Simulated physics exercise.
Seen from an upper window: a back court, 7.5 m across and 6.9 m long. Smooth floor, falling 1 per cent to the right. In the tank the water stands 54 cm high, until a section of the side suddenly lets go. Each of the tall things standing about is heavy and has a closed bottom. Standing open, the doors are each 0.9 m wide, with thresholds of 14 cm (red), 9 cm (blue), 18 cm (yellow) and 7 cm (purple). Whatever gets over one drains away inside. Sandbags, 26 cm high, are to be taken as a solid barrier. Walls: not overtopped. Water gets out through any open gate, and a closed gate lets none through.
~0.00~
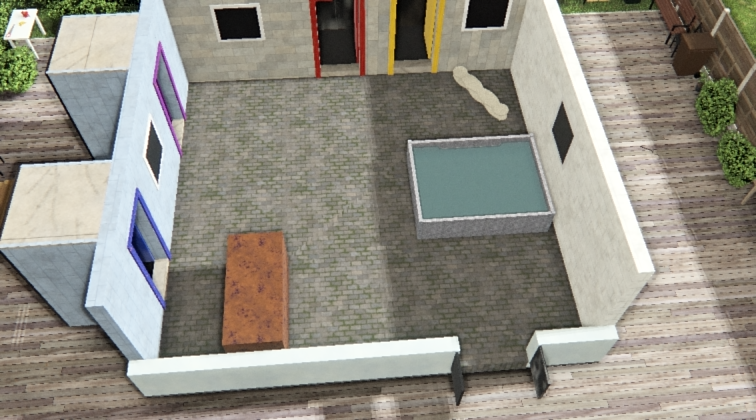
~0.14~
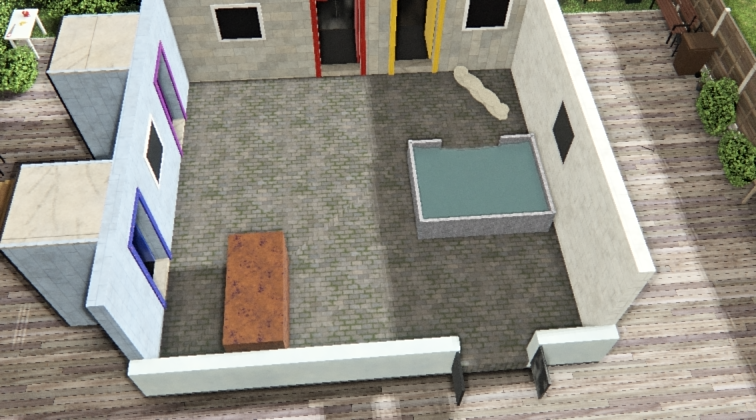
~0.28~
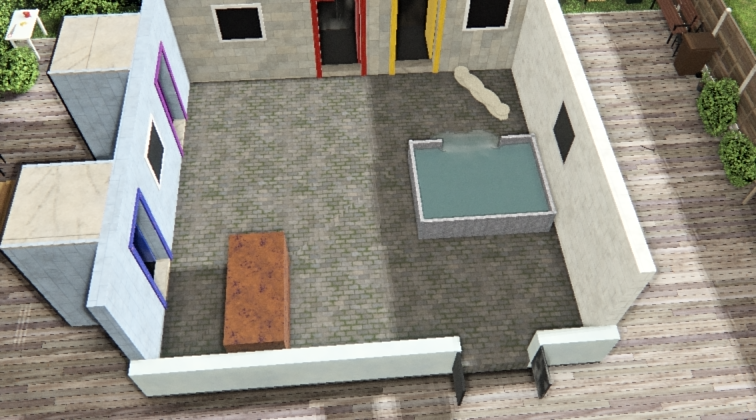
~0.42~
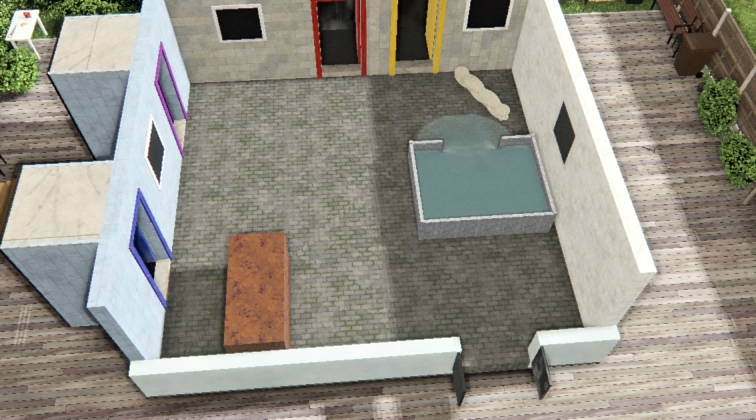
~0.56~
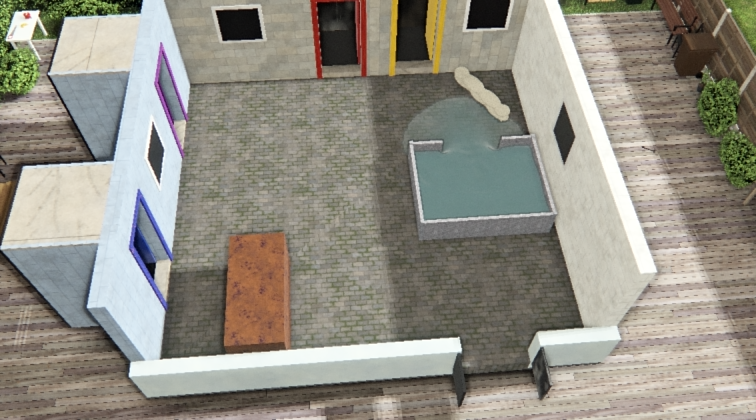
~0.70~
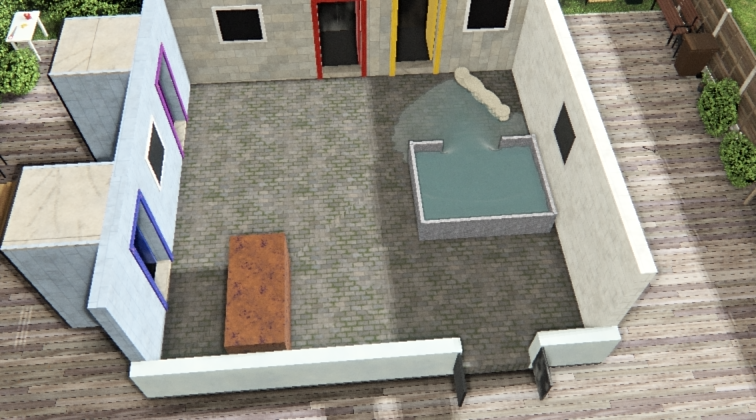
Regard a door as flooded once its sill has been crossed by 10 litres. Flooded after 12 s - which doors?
Outcome: At the red door the amount will stay short of the limit; at the blue door the amount will stay short of the limit; at the yellow door the amount will climb above the limit; at the purple door the amount will climb above the limit.
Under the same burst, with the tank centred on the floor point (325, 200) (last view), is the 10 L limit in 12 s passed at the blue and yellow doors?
Result - blue door does not exceed it, yellow door does not exceed it.
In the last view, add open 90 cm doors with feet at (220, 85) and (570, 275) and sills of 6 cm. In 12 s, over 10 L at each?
So the first one exceeds it, while the second one doesn't reach it.
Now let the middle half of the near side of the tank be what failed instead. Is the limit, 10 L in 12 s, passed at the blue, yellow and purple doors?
At blue the amount is beneath the mark, at yellow it is beneath the mark, and at purple it is beneath the mark.
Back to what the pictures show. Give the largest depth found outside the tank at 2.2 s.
I'd put it at close to 34 cm.
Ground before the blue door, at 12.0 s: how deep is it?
The depth comes to around 9.5 centimetres.
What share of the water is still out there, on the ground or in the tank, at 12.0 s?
94 %.
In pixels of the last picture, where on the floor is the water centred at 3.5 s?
At about (433, 144).
After 1.4 s water covers 15 % of the floor and is deepest (36 cm) near (434, 74); red door not reached, blue door not reached, yellow door 27 cm at the sill, 1 L in, purple door not reached.
After 2.2 s water covers 20 % of the floor and is deepest (34 cm) near (419, 75); red door 12 cm at the sill, 0 L in, blue door not reached, yellow door 31 cm at the sill, 41 L in, purple door not reached.
After 3.5 s water covers 35 % of the floor and is deepest (22 cm) near (411, 75); red door 10 cm at the sill, 0 L in, blue door not reached, yellow door 21 cm at the sill, 93 L in, purple door not reached.
After 7.0 s water covers 65 % of the floor and is deepest (14 cm) near (481, 113); red door 6 cm at the sill, 0 L in, blue door 3 cm at the sill, 0 L in, yellow door 11 cm at the sill, 99 L in, purple door 11 cm at the sill, 33 L in.
After 12.0 s water covers 90 % of the floor and is deepest (11 cm) near (211, 262); red door 4 cm at the sill, 0 L in, blue door 10 cm at the sill, 0 L in, yellow door 7 cm at the sill, 99 L in, purple door 5 cm at the sill, 42 L in.
